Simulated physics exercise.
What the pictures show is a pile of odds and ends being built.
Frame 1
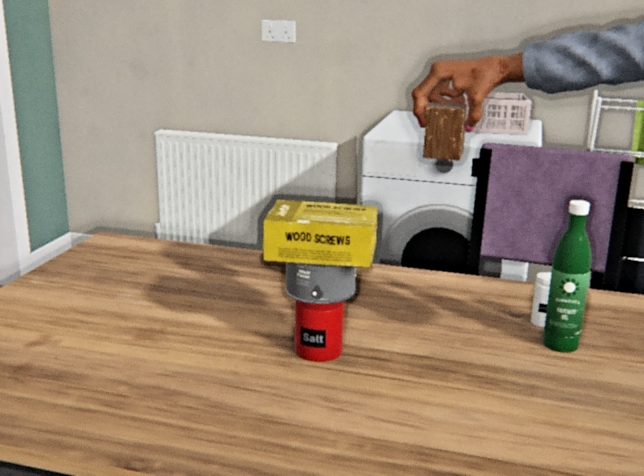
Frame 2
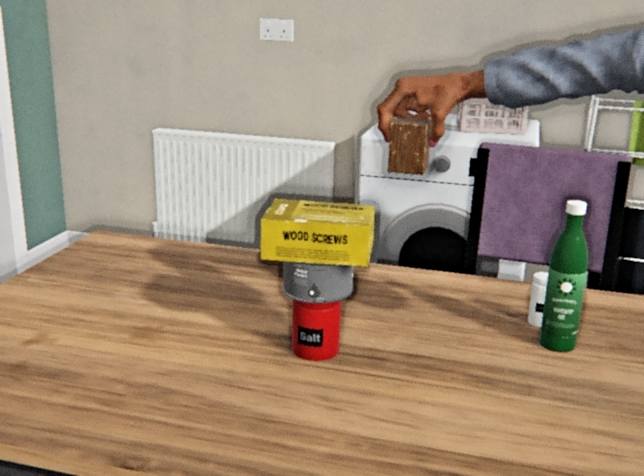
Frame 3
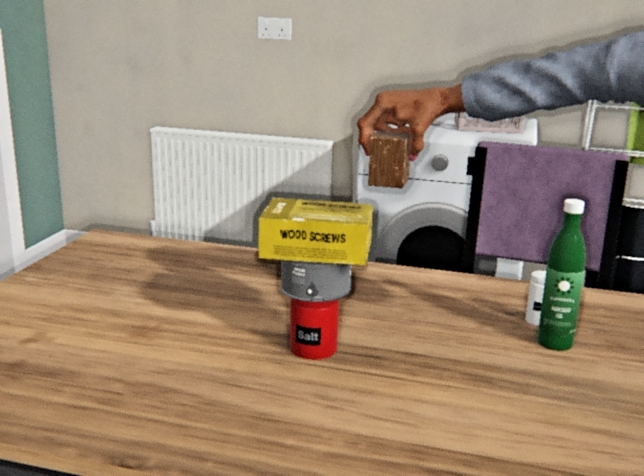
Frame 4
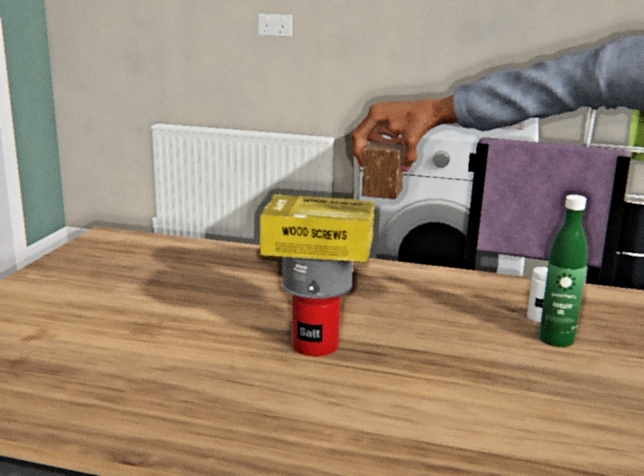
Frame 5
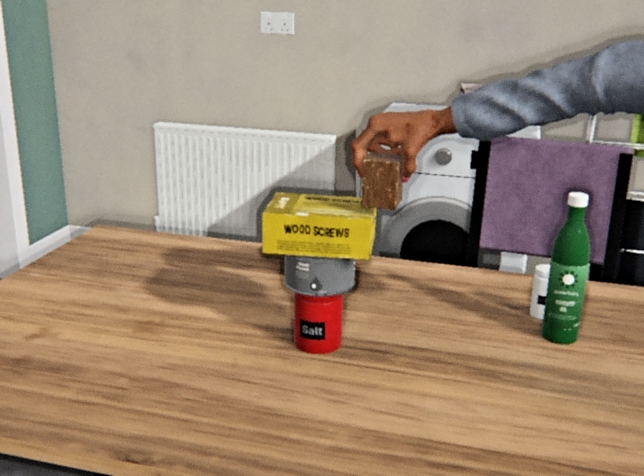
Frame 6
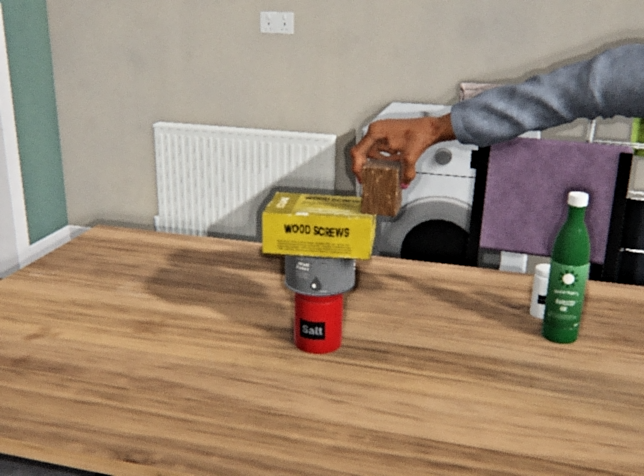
In this clip, a hand holding a brown block moves left and downward until the block is beside the upper right edge of a yellow wood screws box, which sits on a grey tub and a red salt jar.
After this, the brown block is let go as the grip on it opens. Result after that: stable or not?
Not stable.
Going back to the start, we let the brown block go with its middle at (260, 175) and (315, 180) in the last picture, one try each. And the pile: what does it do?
Result 1: Pile falls; result 2: Pile stable.
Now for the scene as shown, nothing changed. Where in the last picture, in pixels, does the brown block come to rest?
It finishes at about (592, 410).
Then, 0.50 s later than the last frame, brown block now fallen.
Then, 0.70 s later than the last frame, things are still on the move.
When it is over, fallen, brown block; the other 5 as before. End places, in pixels of the last picture, brown block near (592, 411). The pile comes apart.
